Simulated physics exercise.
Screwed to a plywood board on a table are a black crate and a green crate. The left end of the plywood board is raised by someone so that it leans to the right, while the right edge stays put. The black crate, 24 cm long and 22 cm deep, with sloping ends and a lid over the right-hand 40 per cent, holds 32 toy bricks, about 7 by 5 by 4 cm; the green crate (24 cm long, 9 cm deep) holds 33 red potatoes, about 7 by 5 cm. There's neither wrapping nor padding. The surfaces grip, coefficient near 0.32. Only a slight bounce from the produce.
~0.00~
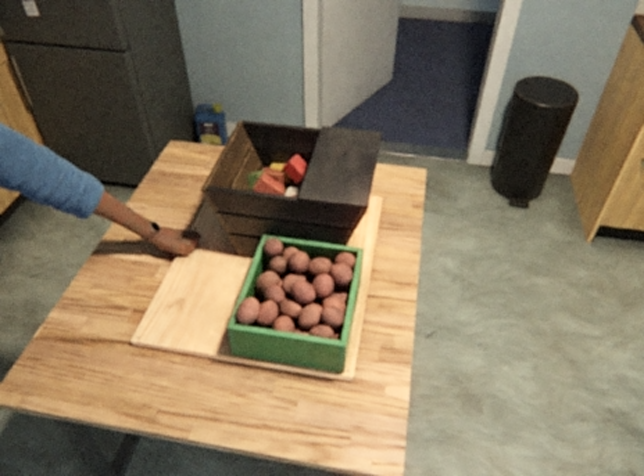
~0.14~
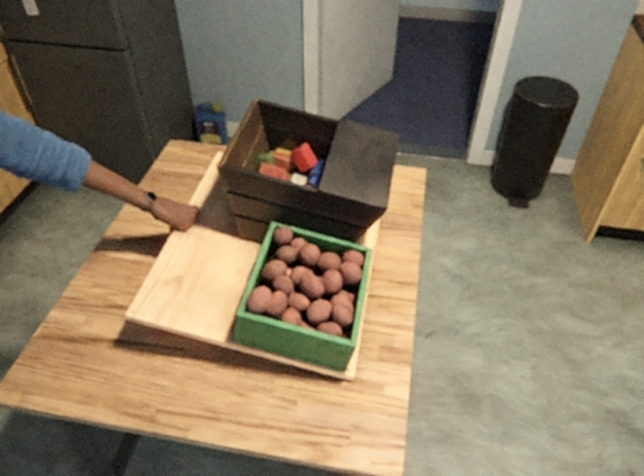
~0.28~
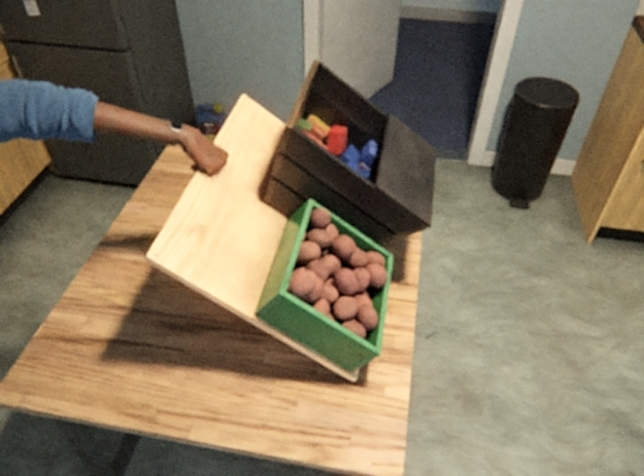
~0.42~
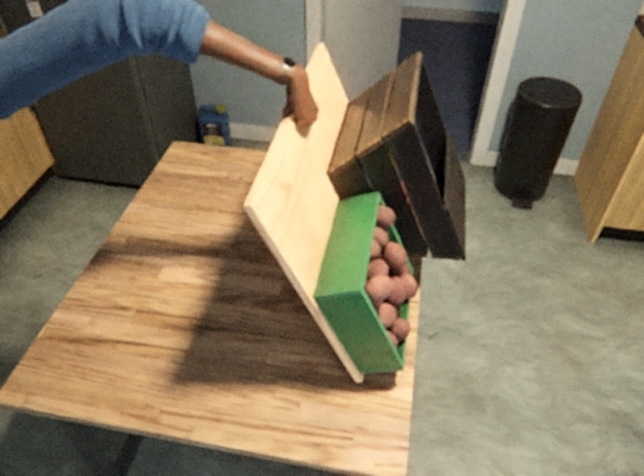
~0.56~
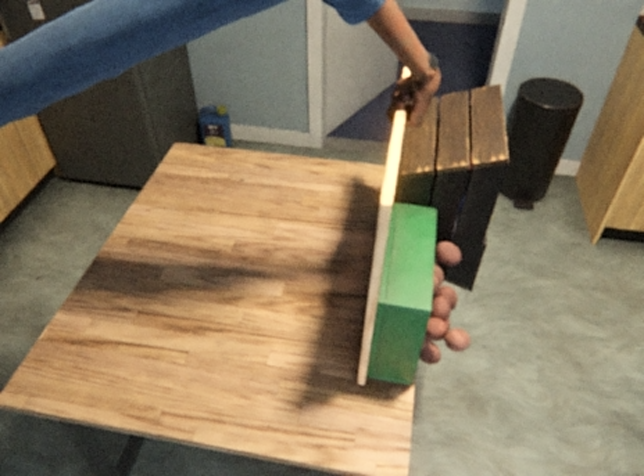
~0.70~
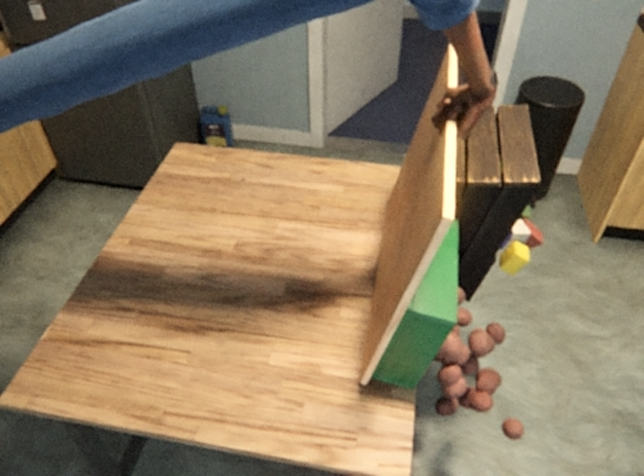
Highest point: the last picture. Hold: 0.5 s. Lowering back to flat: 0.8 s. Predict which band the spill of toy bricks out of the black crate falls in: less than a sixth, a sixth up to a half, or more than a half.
I reckon it keeps between half and five sixths of its pieces.
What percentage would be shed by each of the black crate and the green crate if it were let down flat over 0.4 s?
Well, that would cost the black crate 30 per cent and the green crate 100 per cent.
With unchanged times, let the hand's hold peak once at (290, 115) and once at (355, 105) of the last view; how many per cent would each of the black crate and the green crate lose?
First try, then second: The black crate sheds 0 then 0 per cent, and the green crate sheds 40 then 60 per cent.
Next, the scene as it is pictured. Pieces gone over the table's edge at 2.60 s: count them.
Around 40.
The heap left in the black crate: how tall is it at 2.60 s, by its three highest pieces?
Roughly 12 centimetres.
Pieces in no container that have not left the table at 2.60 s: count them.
Piece count: Roughly 0.
After 1.00 s, tilt 102°; black crate 23 in, 9 out and green crate 4 in, 29 out.
After 1.38 s, tilt 89°; black crate 23 in, 9 out and green crate 1 in, 32 out.
After 1.92 s, tilt 3°; black crate 23 in, 9 out and green crate 1 in, 32 out.
When it is over (at 2.60 s), black crate 23 in, 9 out and green crate 1 in, 32 out. Asked share, 9 of 32, 28 per cent.
